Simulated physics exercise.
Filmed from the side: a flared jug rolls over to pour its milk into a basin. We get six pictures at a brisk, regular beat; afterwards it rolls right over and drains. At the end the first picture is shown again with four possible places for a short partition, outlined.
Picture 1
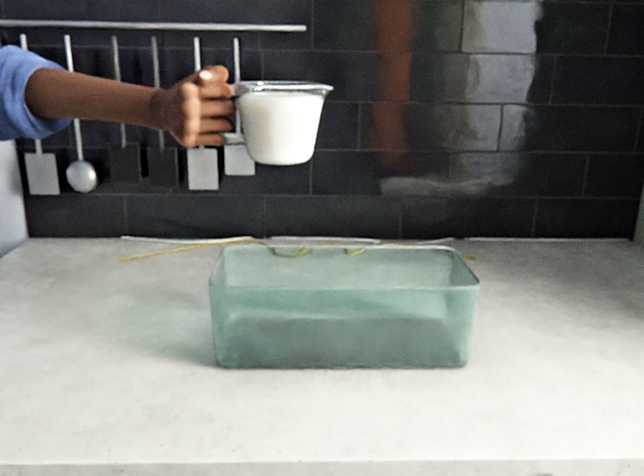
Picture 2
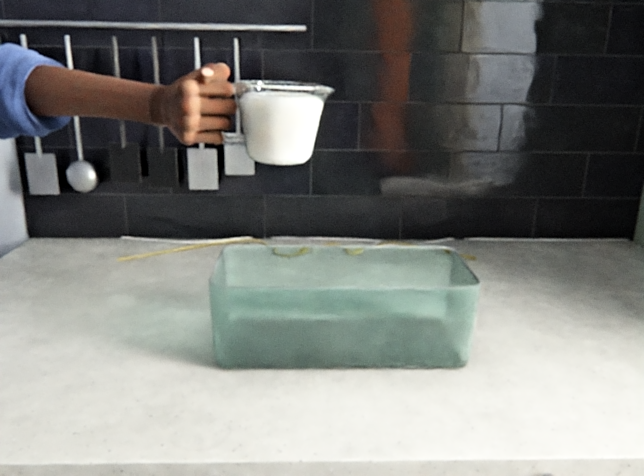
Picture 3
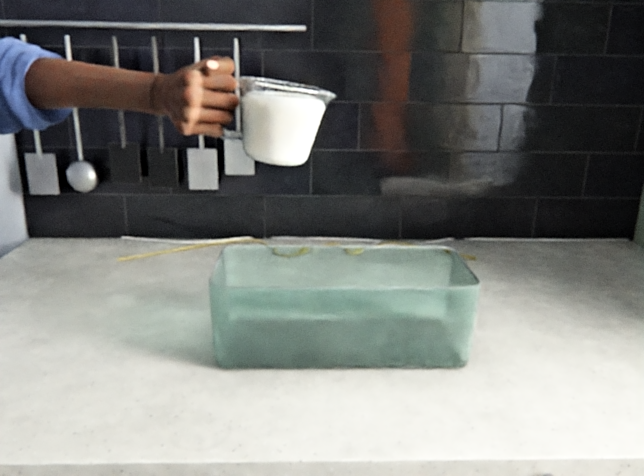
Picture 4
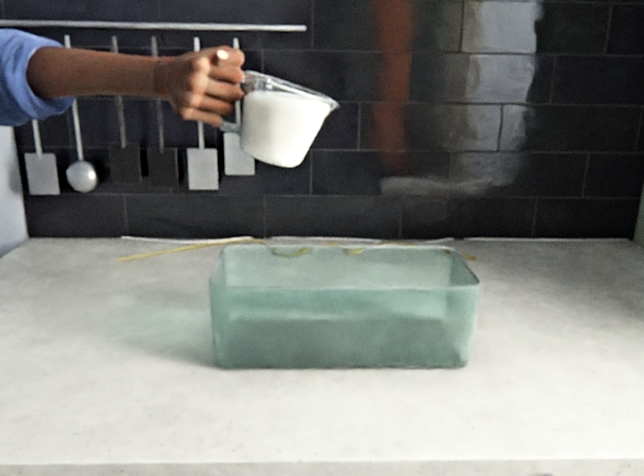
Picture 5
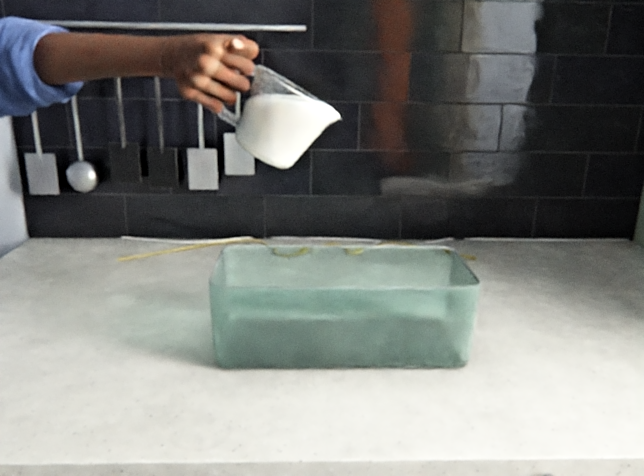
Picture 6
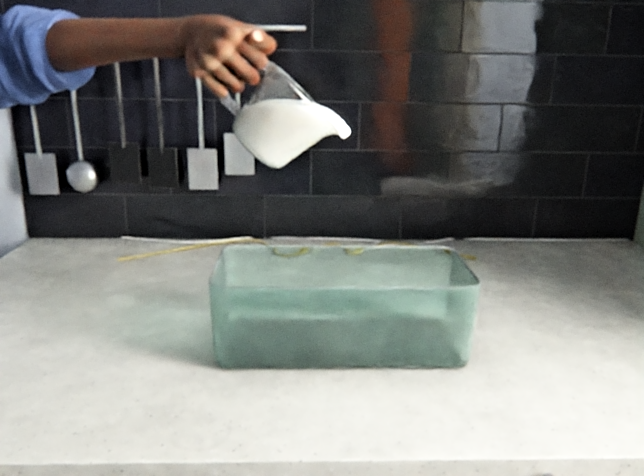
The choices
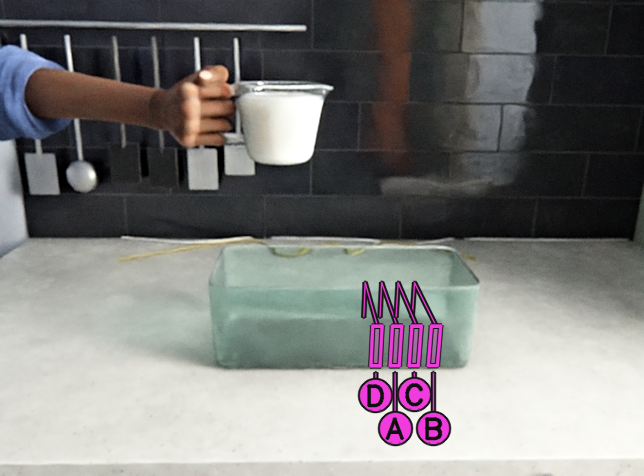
A hand held a clear jug of milk above a greenish glass basin on a pale counter, then gradually tilted it to the right until the milk reached just over the lip.
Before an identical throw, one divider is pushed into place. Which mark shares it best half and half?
Choose D.
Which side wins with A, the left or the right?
The left one.
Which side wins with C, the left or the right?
The left one.
On the marked copy, A at (395, 372); B at (433, 372); C at (414, 372); D at (375, 373).
If A is chosen, about 82 % ends left of the wall and 14 % right of it; 4 % is lost outside.
If B is chosen, about 90 % ends left of the wall and 4 % right of it; 5 % is lost outside.
If C is chosen, about 90 % ends left of the wall and 4 % right of it; 7 % is lost outside.
If D is chosen, about 50 % ends left of the wall and 47 % right of it; 3 % is lost outside.
